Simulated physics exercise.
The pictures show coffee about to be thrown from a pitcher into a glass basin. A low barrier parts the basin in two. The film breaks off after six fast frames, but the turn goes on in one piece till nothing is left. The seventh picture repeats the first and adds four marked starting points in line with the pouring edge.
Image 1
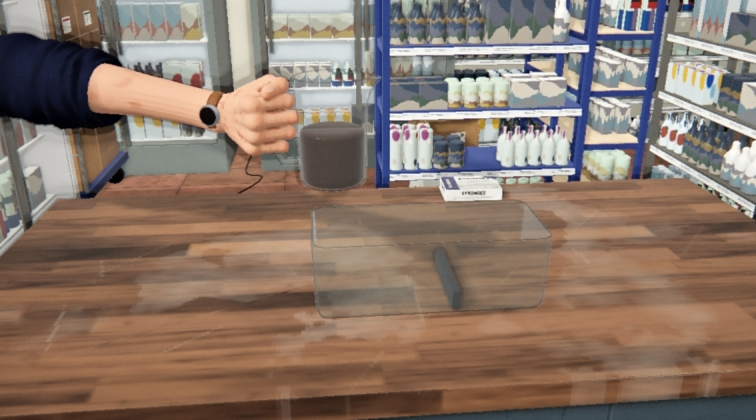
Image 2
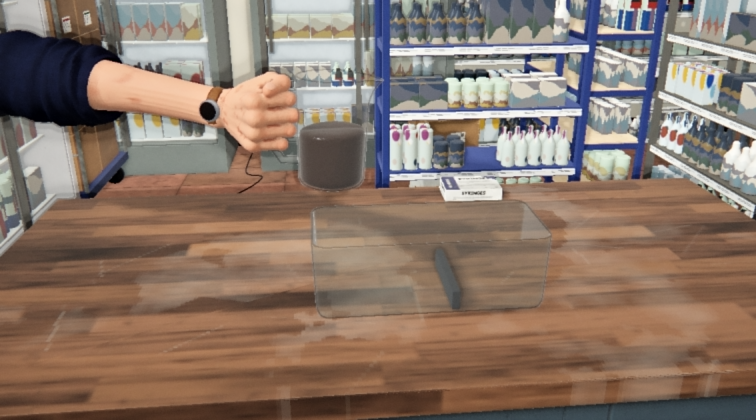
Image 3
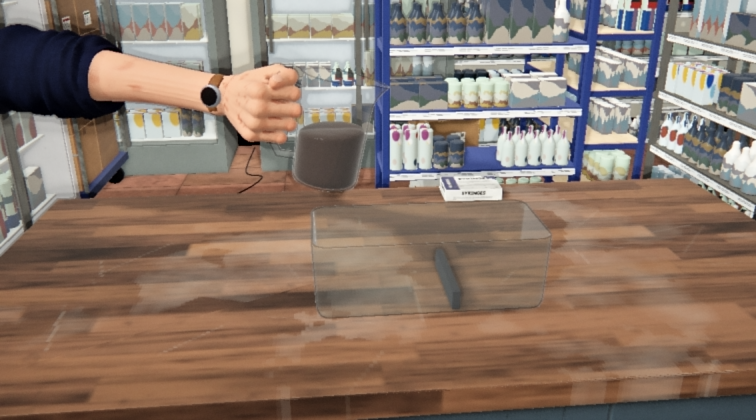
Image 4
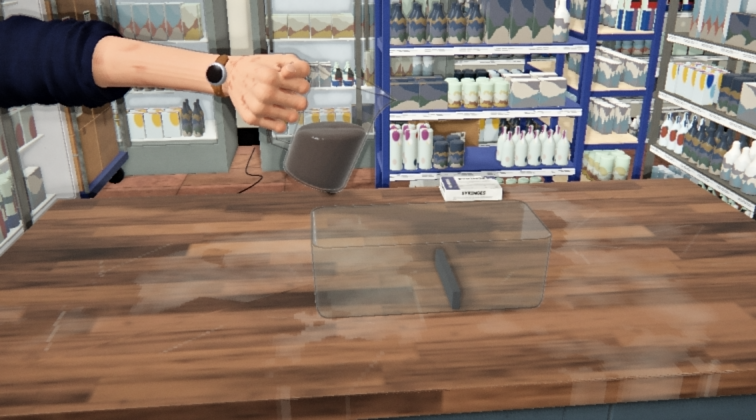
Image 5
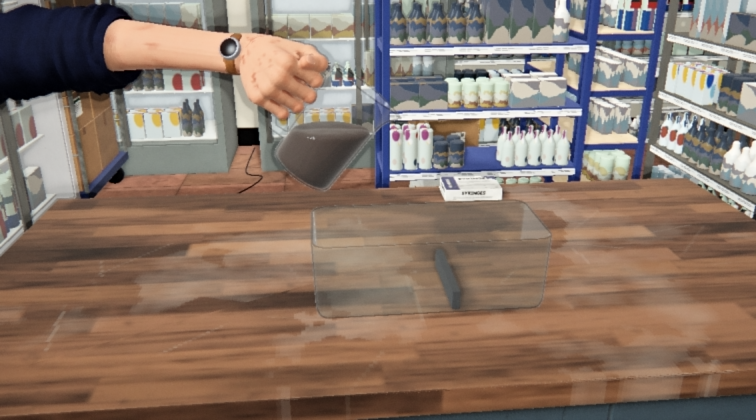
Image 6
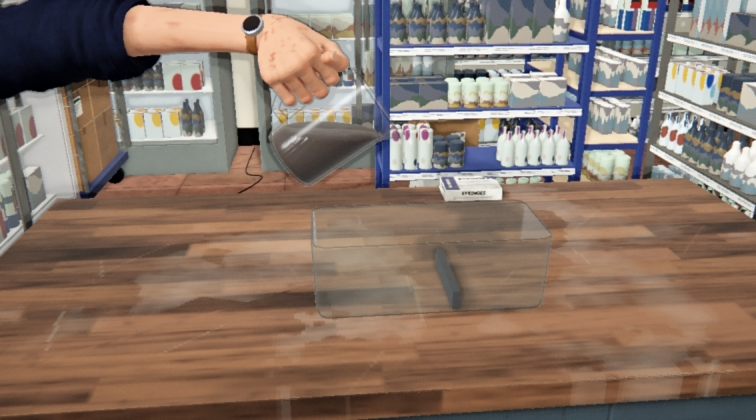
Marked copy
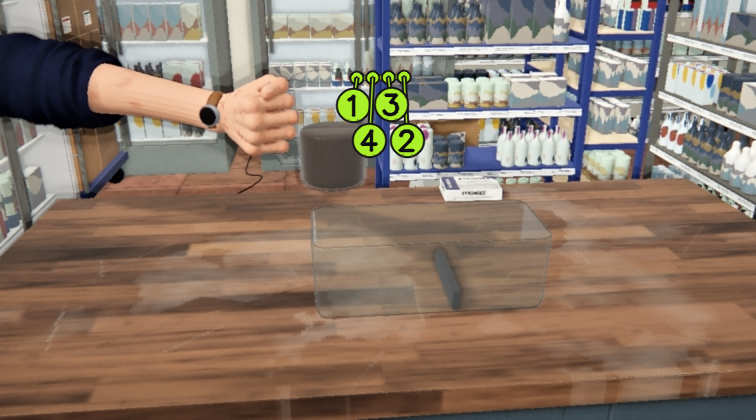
In a shop, a hand gradually tilts a pitcher of coffee rightward above a glass basin.
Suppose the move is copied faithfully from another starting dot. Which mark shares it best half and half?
2 works best here.
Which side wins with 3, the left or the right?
The left one.
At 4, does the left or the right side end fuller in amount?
More ends on the left.
In lime, 1 at (356, 78); 2 at (404, 77); 3 at (388, 77); 4 at (372, 77).
If 1 is chosen, about 82 % ends left of the wall and 15 % right of it; 3 % is lost outside.
If 2 is chosen, about 48 % ends left of the wall and 51 % right of it.
If 3 is chosen, about 83 % ends left of the wall and 14 % right of it; 3 % is lost outside.
If 4 is chosen, about 88 % ends left of the wall and 8 % right of it; 3 % is lost outside.
